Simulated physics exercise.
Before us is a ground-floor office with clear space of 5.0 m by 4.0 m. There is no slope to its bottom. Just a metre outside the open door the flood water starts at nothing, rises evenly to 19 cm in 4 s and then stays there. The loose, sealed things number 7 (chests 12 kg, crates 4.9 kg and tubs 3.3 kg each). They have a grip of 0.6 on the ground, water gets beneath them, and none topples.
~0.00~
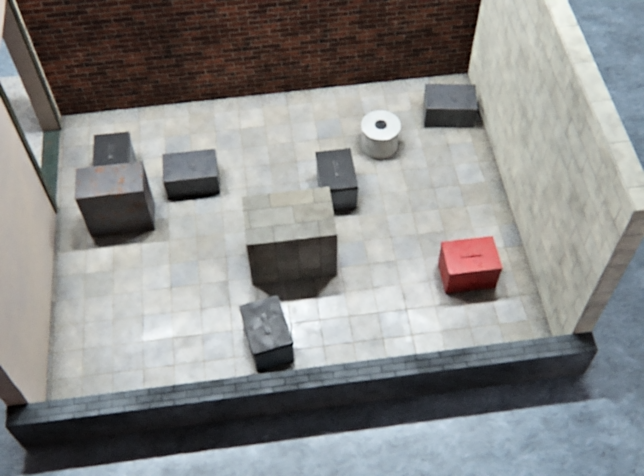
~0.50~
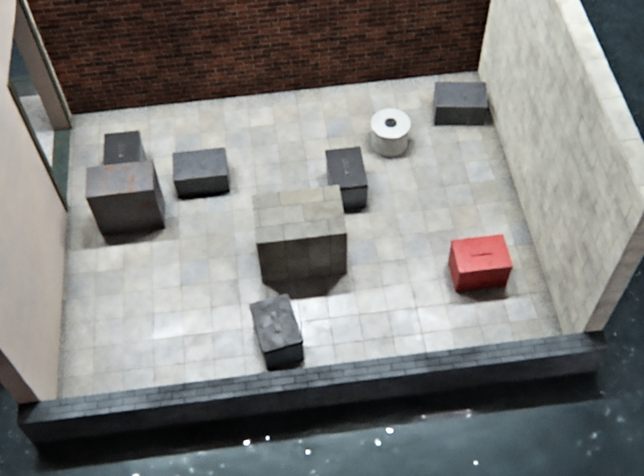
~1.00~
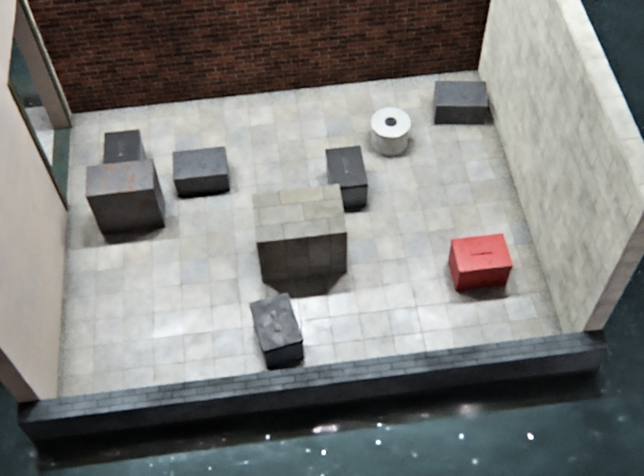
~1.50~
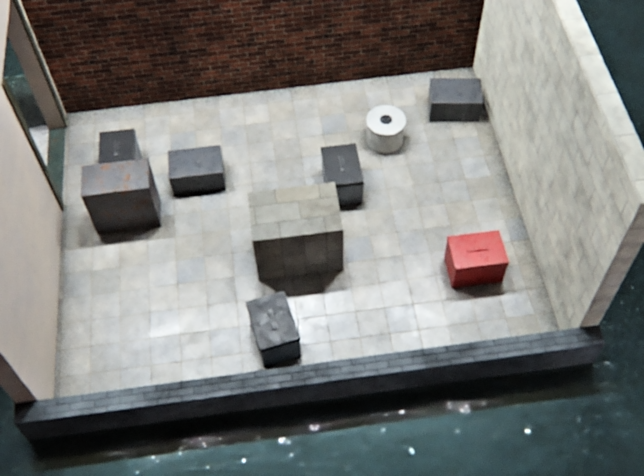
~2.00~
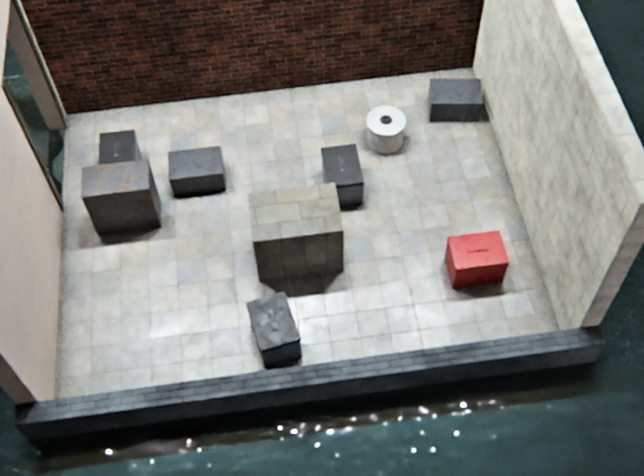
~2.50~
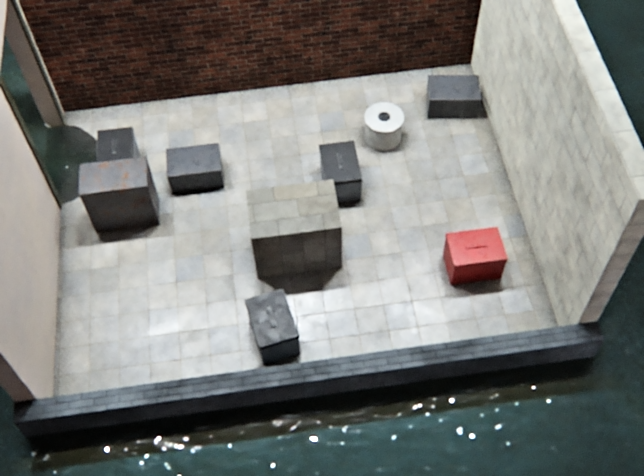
A pale-tiled, open-topped room with a brick back wall and a low dark front wall is seen from above at an angle. A large grey block stands near the middle among five smaller dark grey boxes, with a white round tub towards the back right and a red chest at the right. The view shifts slightly as dark, glinting water spreads outside and begins entering at the left, while the objects stay still.
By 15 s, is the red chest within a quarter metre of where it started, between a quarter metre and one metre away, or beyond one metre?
Beyond one metre.
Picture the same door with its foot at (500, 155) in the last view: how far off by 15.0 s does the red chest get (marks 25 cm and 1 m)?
Then the red chest is left almost untouched.
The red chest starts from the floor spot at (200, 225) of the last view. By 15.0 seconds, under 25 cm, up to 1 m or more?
Outcome - it barely budges.
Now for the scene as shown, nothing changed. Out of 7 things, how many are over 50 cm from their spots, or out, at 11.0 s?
6 in all.
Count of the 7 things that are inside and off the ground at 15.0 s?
The count is 7.
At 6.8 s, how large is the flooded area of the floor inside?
About 12 m2 is covered.
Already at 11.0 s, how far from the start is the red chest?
It is about 80 cm out of place by then.
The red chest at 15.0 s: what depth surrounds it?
I'd put it at about 12 cm.
After 3.5 s the red chest is near (476, 246), 0.0 m from its start, aground; 0 afloat.
After 6.8 s the red chest is near (476, 246), 0.0 m from its start, aground; 1 afloat.
After 11.0 s the red chest is near (464, 308), 0.8 m from its start, afloat; 6 afloat.
After 15.0 s the red chest is near (71, 343), 4.1 m from its start, afloat; 7 afloat.
